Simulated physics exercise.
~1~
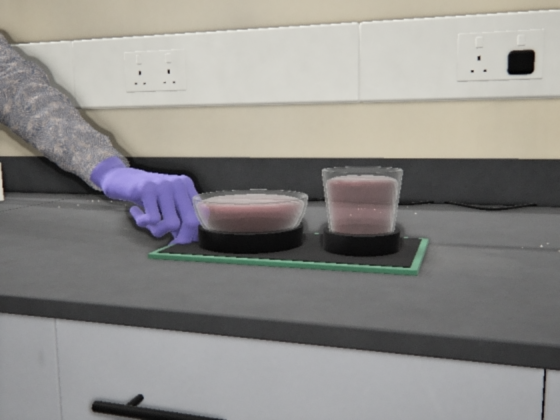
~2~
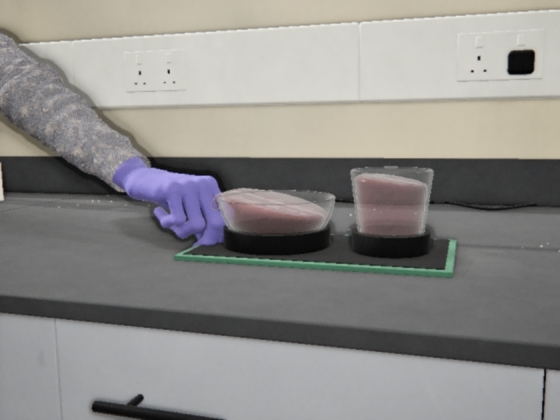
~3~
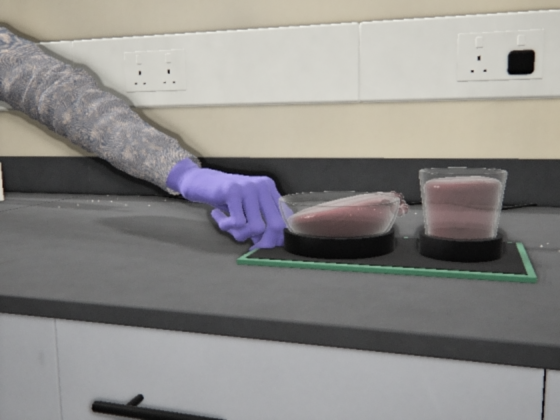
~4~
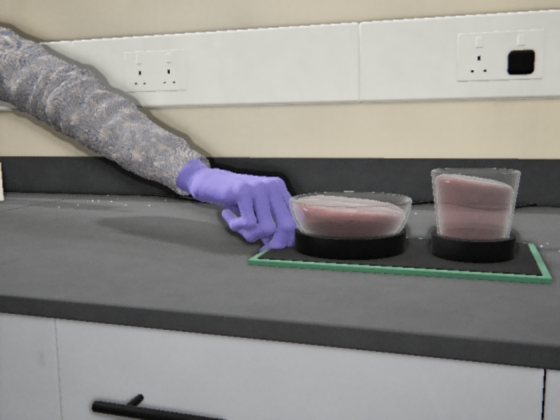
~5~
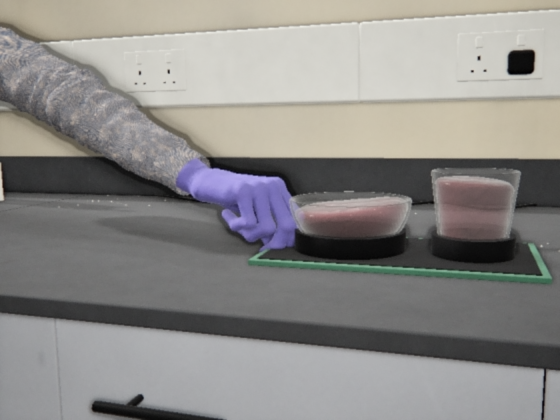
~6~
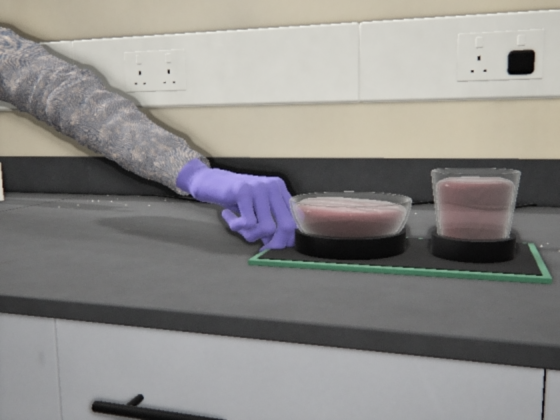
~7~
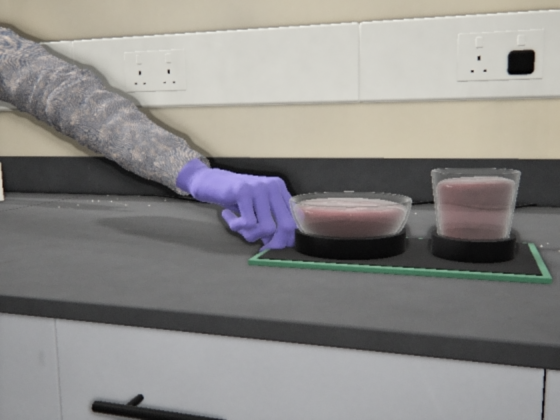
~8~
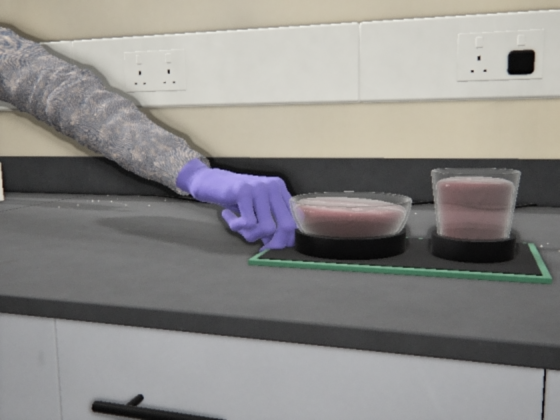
On a grey worktop, a purple-gloved hand pushes a tray of pink liquid rightward, the round bowl slopping over before everything settles.
